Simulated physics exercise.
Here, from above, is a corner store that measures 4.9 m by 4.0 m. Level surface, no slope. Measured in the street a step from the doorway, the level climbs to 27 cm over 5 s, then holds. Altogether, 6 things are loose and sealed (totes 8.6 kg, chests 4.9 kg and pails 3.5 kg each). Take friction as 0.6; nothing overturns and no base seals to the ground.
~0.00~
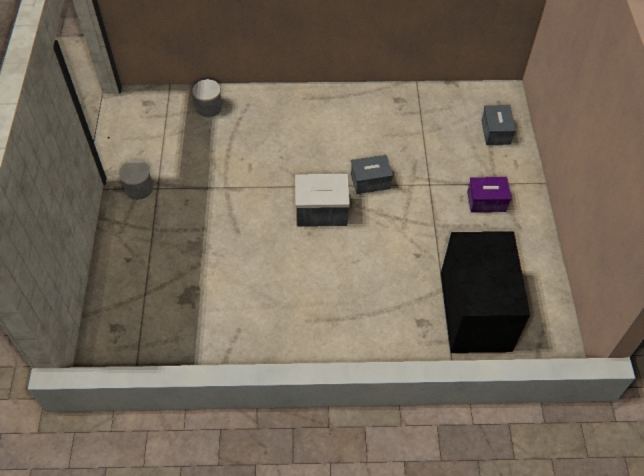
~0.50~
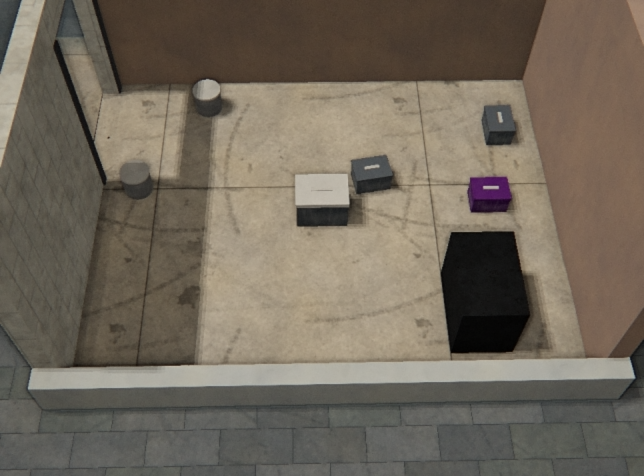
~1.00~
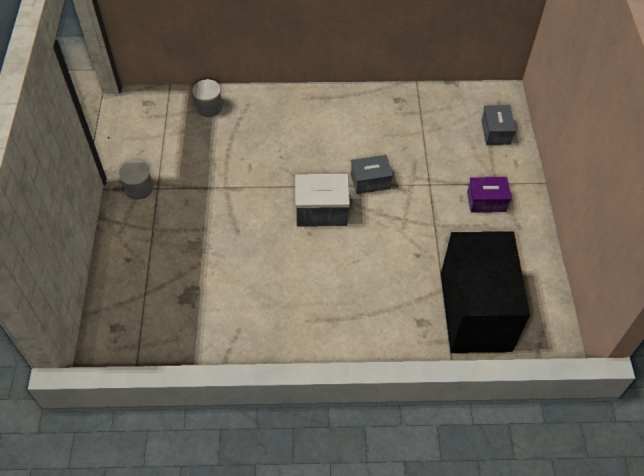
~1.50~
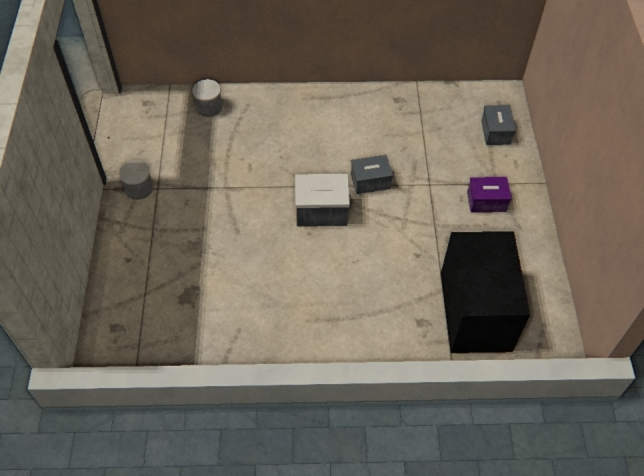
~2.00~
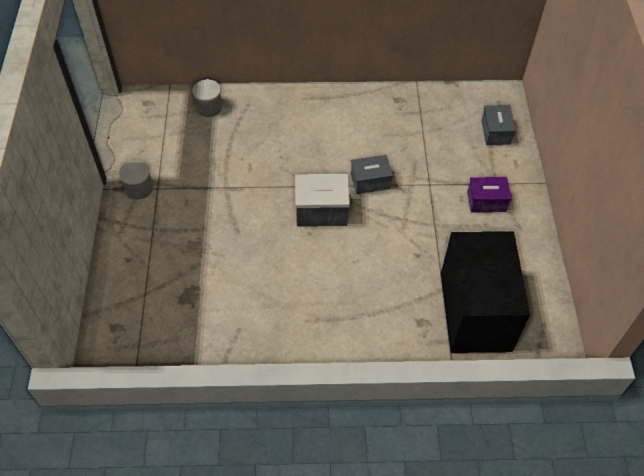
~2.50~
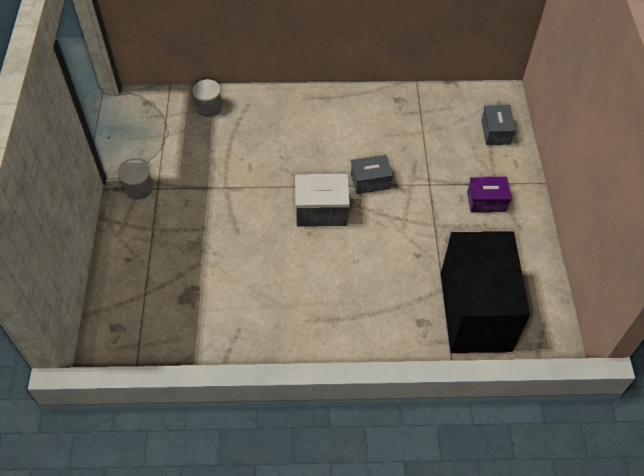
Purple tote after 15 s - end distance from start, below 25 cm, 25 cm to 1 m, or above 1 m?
Long gone.
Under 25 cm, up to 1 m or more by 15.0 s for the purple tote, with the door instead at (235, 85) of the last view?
I'd expect the purple tote to get swept far off.
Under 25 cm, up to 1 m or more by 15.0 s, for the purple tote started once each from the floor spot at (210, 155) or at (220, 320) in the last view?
First try: It covers a big distance; second try: It covers a big distance.
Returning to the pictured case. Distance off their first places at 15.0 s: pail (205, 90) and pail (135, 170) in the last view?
350 cm and 200 cm respectively.
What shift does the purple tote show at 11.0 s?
Displacement near 140 cm.
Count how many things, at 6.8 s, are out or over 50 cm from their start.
My count gives 2.
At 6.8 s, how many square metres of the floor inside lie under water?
Wet area: Approx. 15 m2.
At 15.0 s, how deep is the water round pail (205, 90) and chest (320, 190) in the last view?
I'd put it at 19 cm and 9 cm respectively.
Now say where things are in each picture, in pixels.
The purple tote at (491, 188) rests on the ground; 0.0 m2 under water; 0 of 6 have shifted, in the first frame.
The purple tote at (491, 188), on the bottom; water covers 0.0 m2; 0 of 6 have shifted, in the second frame.
The purple tote at (491, 188) rests on the ground; water covers 0.0 m2; 0 of 6 have shifted, in the third frame.
The purple tote at (491, 188) rests on the ground; water covers 0.0 m2; 0 of 6 have shifted, in the fourth frame.
The purple tote at (491, 188) rests on the ground; 0.0 m2 under water; 0 of 6 have shifted, in the fifth frame.
The purple tote at (491, 188) rests on the ground; 0.6 m2 under water; 0 of 6 have shifted, in the sixth frame.
After 3.5 s the purple tote is near (491, 188), 0.0 m from its start, aground; 0 afloat.
After 6.8 s the purple tote is near (491, 188), 0.0 m from its start, aground; 3 afloat.
After 11.0 s the purple tote is near (531, 302), 1.5 m from its start, afloat; 5 afloat.
After 15.0 s the purple tote is near (540, 295), 1.4 m from its start, afloat; 6 afloat.
